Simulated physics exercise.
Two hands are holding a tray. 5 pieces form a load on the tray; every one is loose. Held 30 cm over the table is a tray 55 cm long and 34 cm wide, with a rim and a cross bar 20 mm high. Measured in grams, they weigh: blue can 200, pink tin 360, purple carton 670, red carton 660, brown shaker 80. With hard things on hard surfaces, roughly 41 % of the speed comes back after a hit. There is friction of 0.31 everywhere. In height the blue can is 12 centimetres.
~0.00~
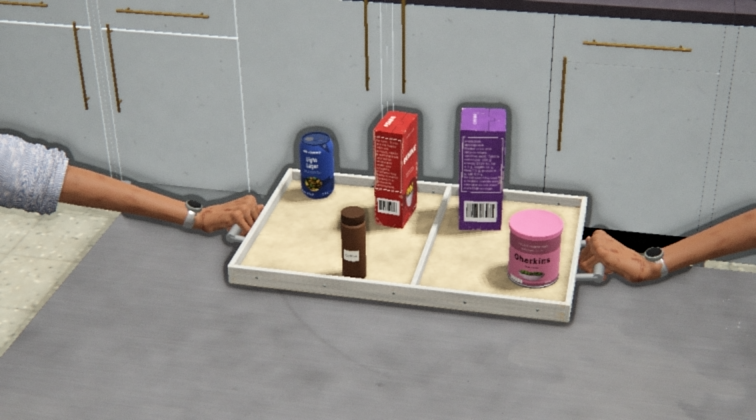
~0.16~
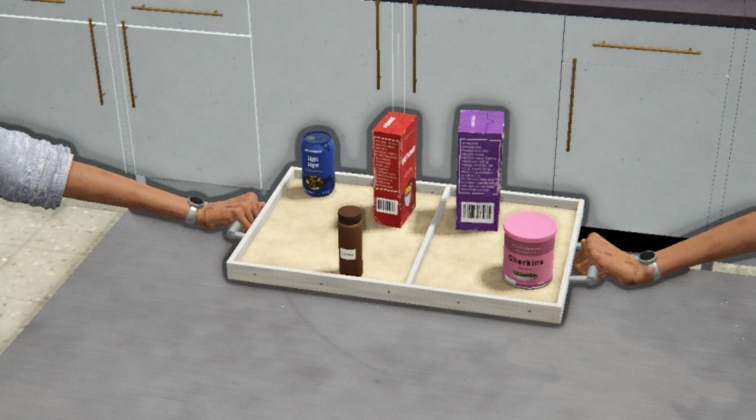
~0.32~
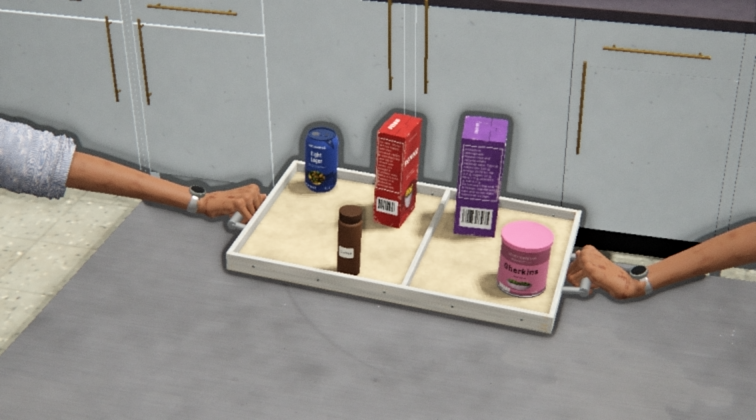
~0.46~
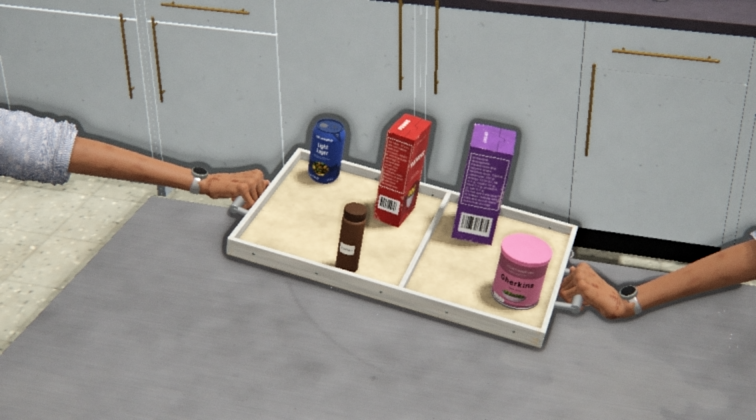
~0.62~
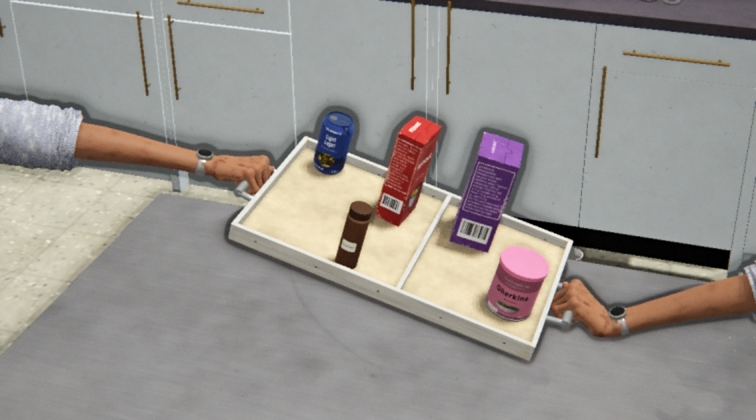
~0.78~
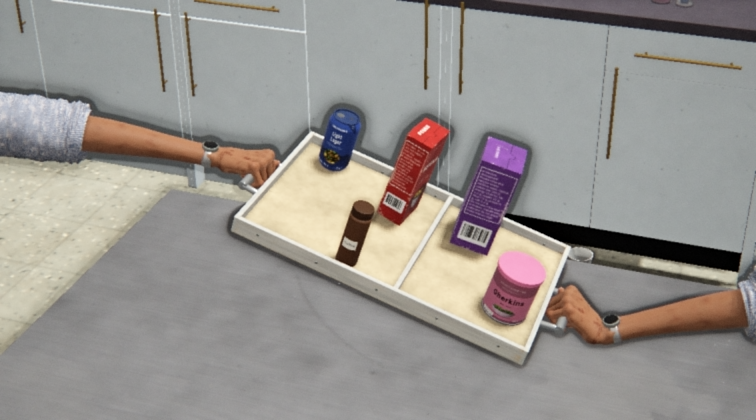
In this clip, two hands hold a white-rimmed tray carrying a blue can, red and purple cartons, a brown shaker and a pink tin; the tray starts level, then the hands tilt it steadily with its right edge down.
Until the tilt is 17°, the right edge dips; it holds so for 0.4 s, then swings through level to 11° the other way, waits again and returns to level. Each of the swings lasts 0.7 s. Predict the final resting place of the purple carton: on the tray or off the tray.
I expect it gets away.
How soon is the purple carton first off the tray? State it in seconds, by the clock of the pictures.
I'd put it at some 1.3 s.
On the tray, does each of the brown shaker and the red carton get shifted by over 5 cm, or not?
Brown shaker: Remains in place. Red carton: Is displaced.
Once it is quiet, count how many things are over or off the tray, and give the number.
The count comes out at 2.
After 1.18 s, tilt 17°, right edge down; purple carton 28° off its base near (527, 209); red carton 55° off its base.
After 1.48 s, tilt 8°, right edge down; purple carton now off the tray; red carton on its side; blue can moved 2 cm.
After 1.68 s, tilt 5°, left edge down; red carton on its side; blue can moved 2 cm.
After 2.38 s, tilt 11°, left edge down; red carton on its side; blue can moved 2 cm.
In the end (3.5 s), off the tray, purple carton; toppled on the tray, red carton; the other 3 under 5 cm from the start. At the end, from the last picture's camera, purple carton near (551, 399).
